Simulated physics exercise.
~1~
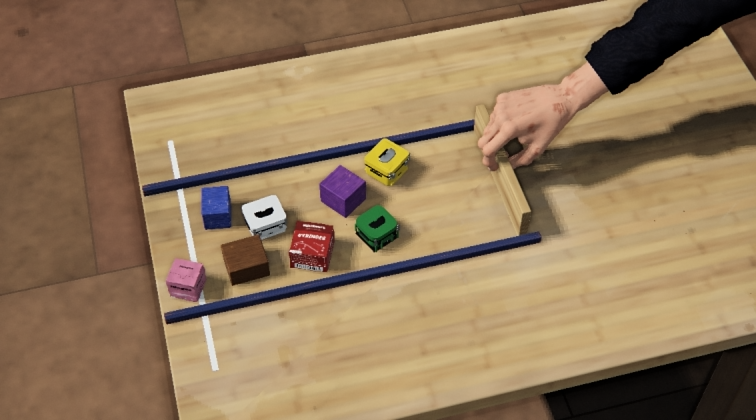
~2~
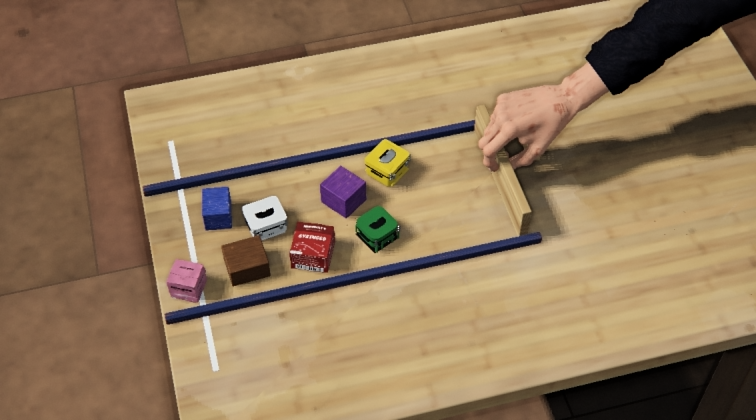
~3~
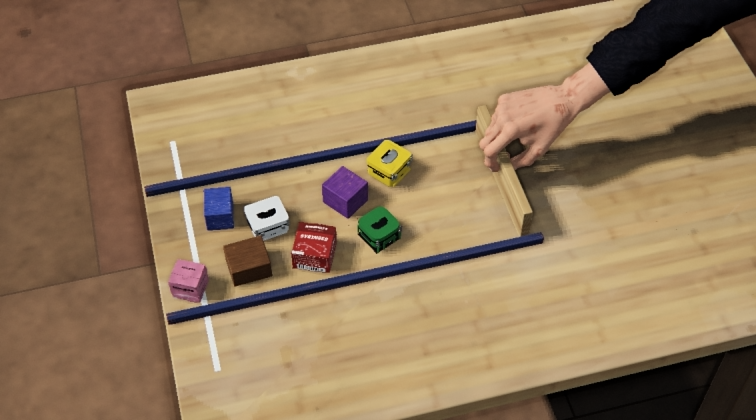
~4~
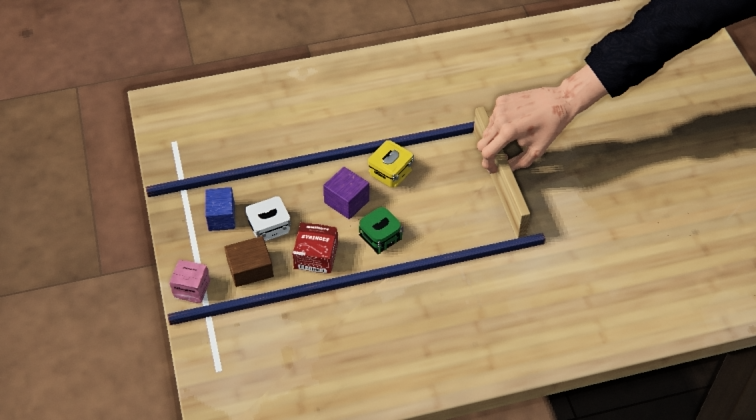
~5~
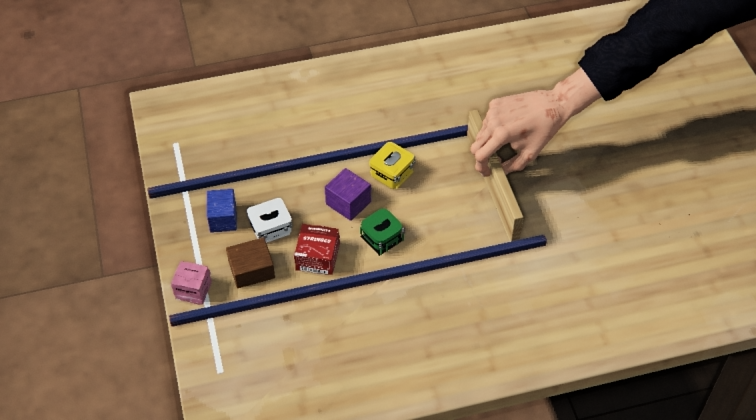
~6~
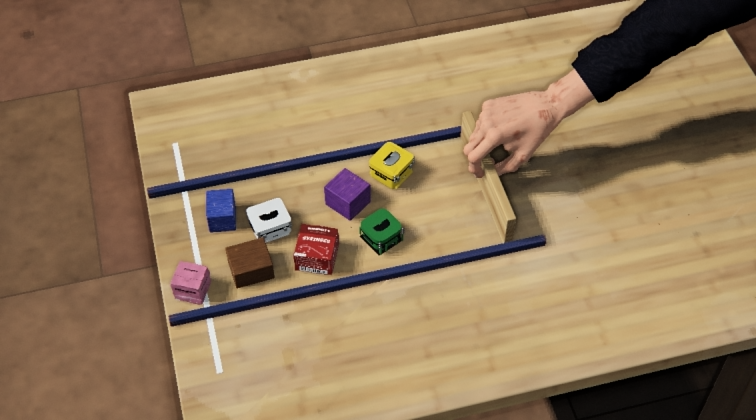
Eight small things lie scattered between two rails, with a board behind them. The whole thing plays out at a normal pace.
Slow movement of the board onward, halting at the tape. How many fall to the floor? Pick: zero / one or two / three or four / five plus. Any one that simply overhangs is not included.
That comes to five plus.
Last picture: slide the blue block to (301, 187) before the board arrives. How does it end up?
This time it winds up down.
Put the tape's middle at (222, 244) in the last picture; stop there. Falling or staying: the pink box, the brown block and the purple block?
Pink box: Drops; brown block: Drops; purple block: Stays.
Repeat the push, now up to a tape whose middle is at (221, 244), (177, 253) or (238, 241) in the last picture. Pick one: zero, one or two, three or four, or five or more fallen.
So, taking them in turn, I'd give 1 or 2; five or more; one to two.
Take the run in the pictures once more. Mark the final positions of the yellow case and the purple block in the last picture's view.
(172, 212) and (177, 242).
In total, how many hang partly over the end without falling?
You'd get 0.
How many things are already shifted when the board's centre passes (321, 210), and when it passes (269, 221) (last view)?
Counts: 6 / 8.
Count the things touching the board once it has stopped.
Looks like 3 of them, all told.
A little later, none off yet; pink box at rest near (191, 283); blue block at rest near (221, 210); brown block at rest near (250, 263).
Next, none off yet; pink box at rest near (191, 283); blue block at rest near (221, 210); brown block moving near (242, 264).
Later still, one off so far; pink box dropping near (131, 360); blue block shifted about its own width near (188, 215); brown block shifted well along near (164, 280).
When it is over, the number that fall off is five or more; down, red box, white case, brown block, blue block and pink box.
